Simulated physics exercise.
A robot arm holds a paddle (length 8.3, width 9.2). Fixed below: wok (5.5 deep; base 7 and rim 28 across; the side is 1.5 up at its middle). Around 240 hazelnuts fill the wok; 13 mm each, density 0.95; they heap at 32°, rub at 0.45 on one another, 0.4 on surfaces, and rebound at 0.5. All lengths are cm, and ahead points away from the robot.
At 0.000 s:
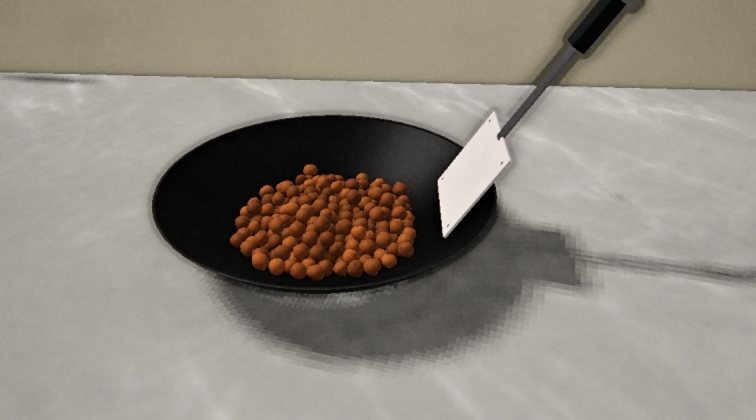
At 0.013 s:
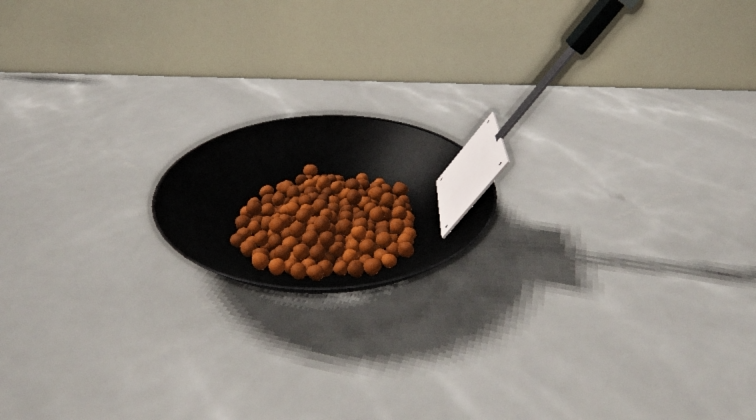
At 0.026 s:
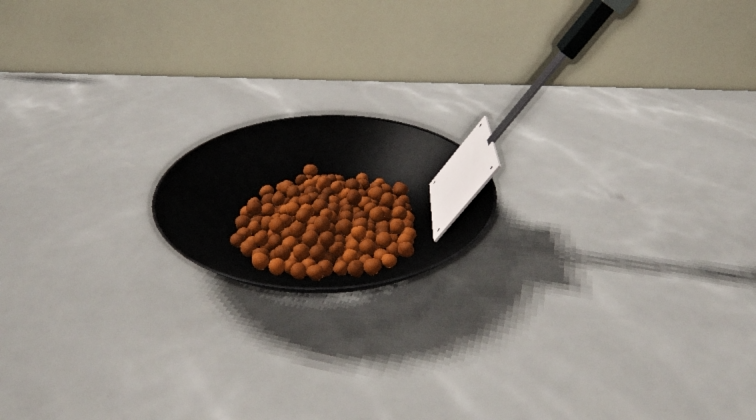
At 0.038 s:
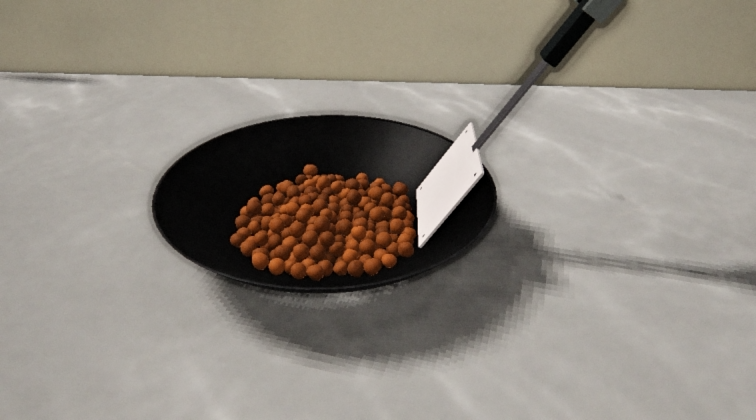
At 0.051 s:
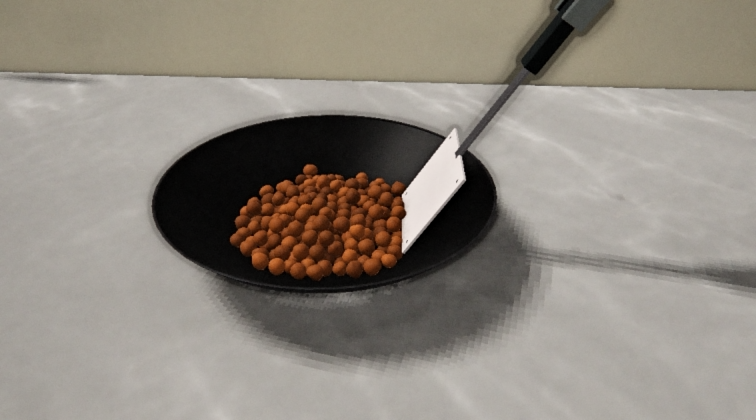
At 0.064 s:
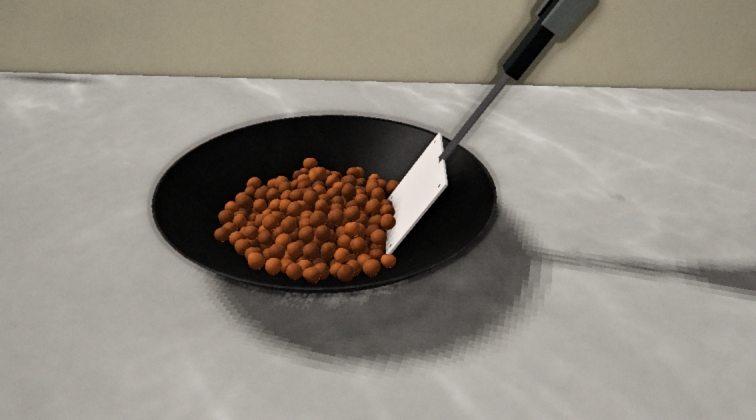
On a pale marbled surface, a white paddle with a dark handle moved left and down into a black wok, then pressed against a heap of round brown nuts and nudged them slightly left.
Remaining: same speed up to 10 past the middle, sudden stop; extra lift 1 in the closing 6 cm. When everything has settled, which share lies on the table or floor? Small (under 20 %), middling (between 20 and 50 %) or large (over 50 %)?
Share on the table or floor: Large (over 50 %).
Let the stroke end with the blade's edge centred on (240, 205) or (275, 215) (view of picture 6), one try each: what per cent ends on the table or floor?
Some 45 and 20 per cent.
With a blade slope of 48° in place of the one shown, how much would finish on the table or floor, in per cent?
It would be near 60 per cent.
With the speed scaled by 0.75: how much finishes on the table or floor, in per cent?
About 55 per cent.
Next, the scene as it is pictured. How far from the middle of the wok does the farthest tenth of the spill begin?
Some 60 cm.
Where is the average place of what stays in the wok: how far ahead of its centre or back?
Roughly 3.0 cm ahead.
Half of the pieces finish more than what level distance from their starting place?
Some 27 cm.
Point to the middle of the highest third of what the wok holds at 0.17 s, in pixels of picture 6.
At about (211, 183).
By 0.11 s, sloping 58°, highest piece 8 above the table; 231 in the wok, 4 on the blade or in flight.
By 0.17 s, sloping 58°, highest piece 11 above the table; 214 in the wok, 21 on the blade or in flight.
By 0.39 s, sloping 58°, highest piece 10 above the table; 111 on the table or floor, 85 in the wok, 39 on the blade or in flight.
By 1.44 s, sloping 58°, highest piece 3 above the table; 150 on the table or floor, 85 in the wok.
Final count, 150 on the table or floor, 85 in the wok. That is 64 % on the table or floor.
